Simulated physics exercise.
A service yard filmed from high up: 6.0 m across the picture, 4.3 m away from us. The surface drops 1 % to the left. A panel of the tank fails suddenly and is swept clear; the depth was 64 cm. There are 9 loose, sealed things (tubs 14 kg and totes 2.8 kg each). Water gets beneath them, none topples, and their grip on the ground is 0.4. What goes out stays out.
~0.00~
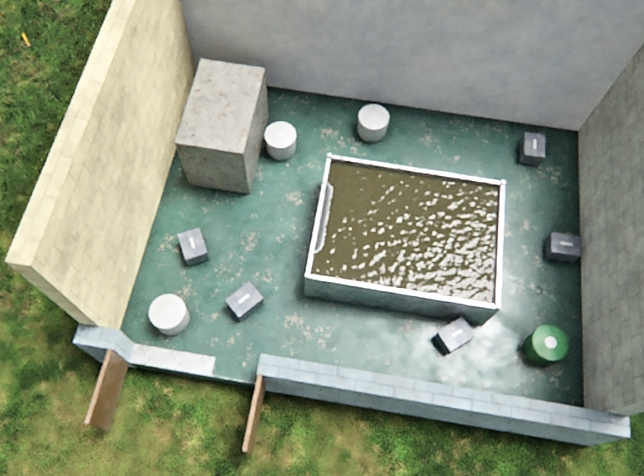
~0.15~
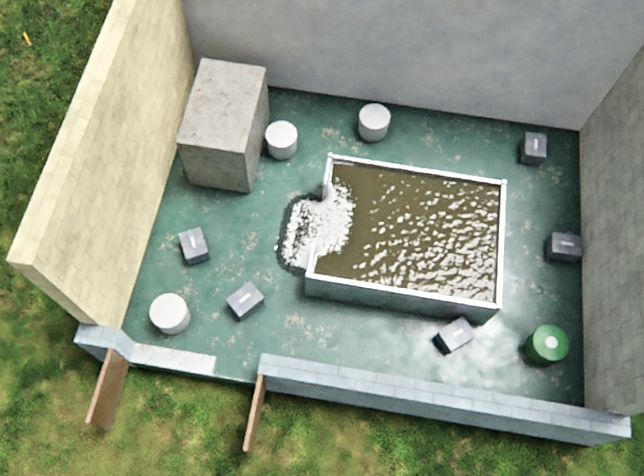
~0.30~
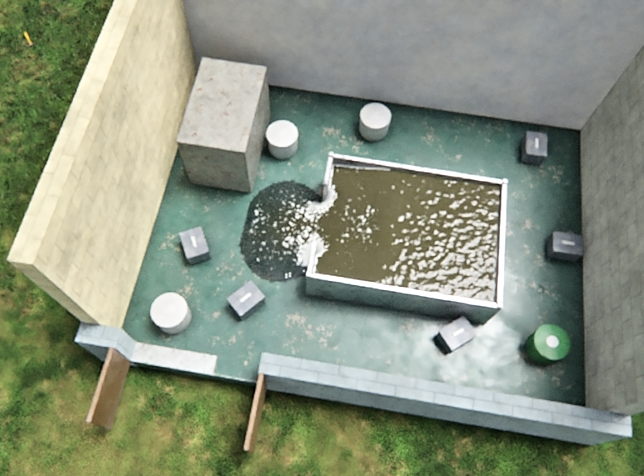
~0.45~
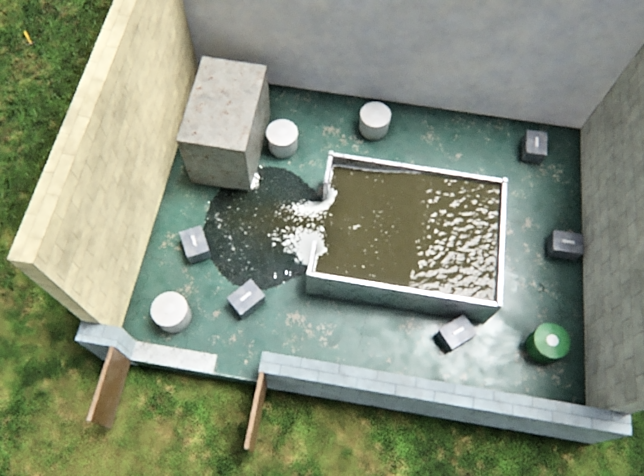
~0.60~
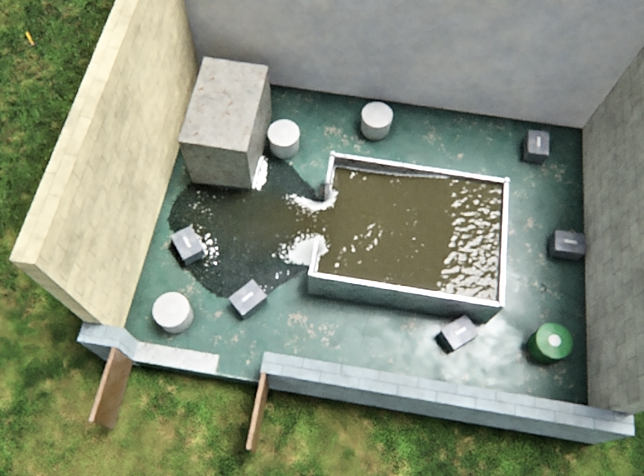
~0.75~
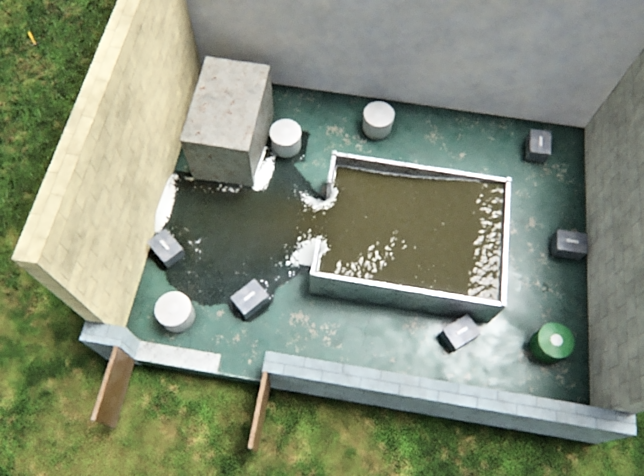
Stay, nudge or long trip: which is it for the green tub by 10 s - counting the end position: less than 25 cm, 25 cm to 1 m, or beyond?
Green tub barely shifts.
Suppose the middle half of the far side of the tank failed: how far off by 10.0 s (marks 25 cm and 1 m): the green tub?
Then the green tub gets carried off.
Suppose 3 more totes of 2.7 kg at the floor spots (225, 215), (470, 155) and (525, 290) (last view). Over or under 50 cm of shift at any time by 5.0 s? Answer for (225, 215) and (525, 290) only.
In that order: More, under.
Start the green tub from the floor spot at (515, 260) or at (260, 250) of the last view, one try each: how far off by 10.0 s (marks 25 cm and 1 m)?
In that order: It holds its place; it travels far.
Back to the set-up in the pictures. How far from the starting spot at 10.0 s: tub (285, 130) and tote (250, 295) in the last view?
In that order: 350 cm, 350 cm.
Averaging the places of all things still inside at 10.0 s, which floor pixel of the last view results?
Around (508, 293).
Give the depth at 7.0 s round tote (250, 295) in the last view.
About 3 cm.
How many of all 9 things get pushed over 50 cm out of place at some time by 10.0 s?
I count 8.
After 2.0 s the green tub is near (557, 340), 0.0 m from its start, aground; 0 of 9 are out; 1 afloat.
After 4.5 s the green tub is near (557, 340), 0.0 m from its start, aground; 2 of 9 are out; 0 afloat.
After 7.0 s the green tub is near (557, 340), 0.0 m from its start, aground; 2 of 9 are out; 2 afloat.
After 10.0 s the green tub is near (557, 340), 0.0 m from its start, aground; 2 of 9 are out; 4 afloat.
